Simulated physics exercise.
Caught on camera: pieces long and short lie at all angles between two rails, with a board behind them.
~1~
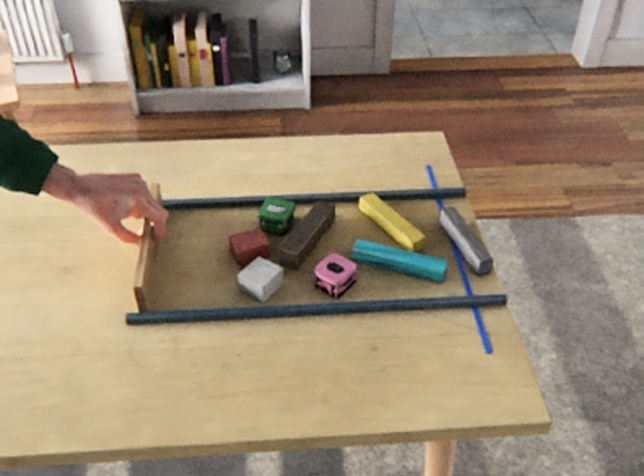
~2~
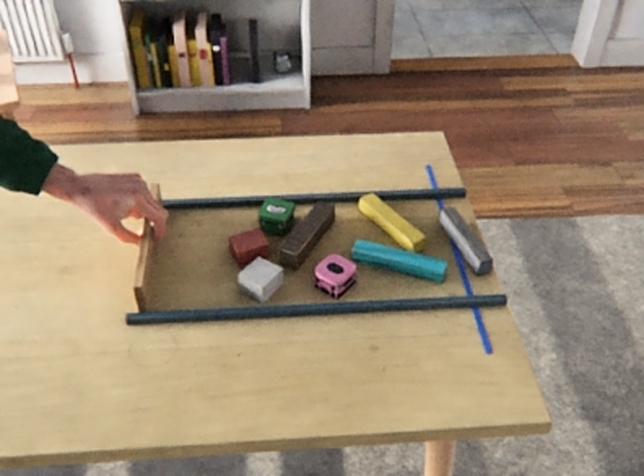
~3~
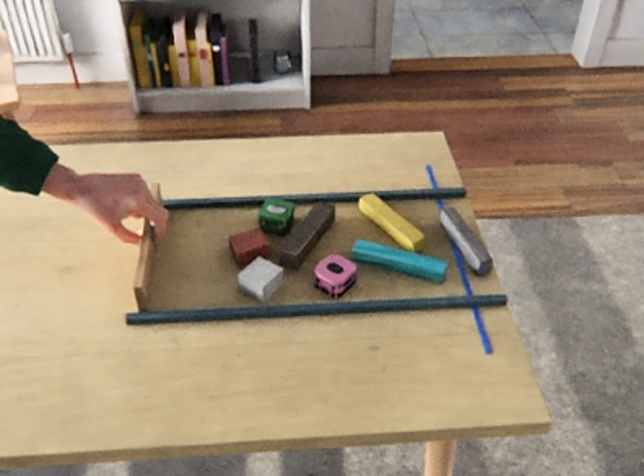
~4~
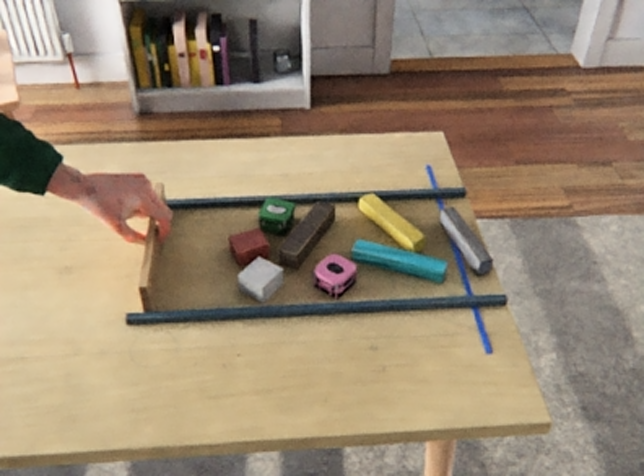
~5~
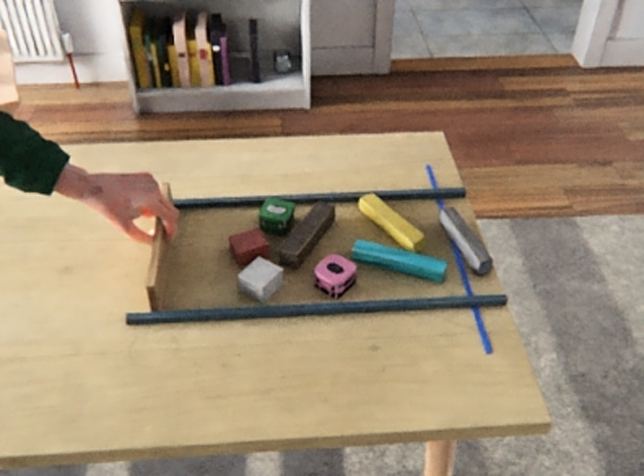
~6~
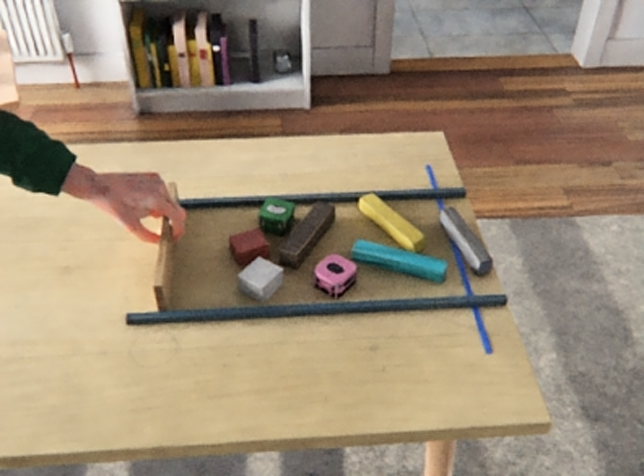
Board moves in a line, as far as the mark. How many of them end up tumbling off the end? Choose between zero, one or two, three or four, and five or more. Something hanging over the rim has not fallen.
The count is five or more.
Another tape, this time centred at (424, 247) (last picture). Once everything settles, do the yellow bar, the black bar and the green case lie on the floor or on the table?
Well, the yellow bar comes off, the black bar stays where it is, and the green case? It stays where it is.
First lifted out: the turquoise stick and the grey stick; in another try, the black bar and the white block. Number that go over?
The number is 3 for the first case and 3 for the second.
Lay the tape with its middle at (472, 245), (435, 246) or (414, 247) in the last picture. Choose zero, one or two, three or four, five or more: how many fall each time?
One after another: At least five; three or four; one or two.
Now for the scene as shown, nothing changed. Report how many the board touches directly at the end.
Number in contact with it: 3.
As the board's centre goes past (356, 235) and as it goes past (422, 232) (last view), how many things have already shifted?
Answer - first 7, then 8.
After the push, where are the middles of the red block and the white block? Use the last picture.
First (471, 239), then (482, 264).
Soon after, none off yet; grey stick at rest near (465, 240); yellow bar at rest near (391, 223); turquoise stick at rest near (399, 261).
In the end, the number that fall off is five or more; gone, black bar, pink case, turquoise stick, yellow bar and grey stick.
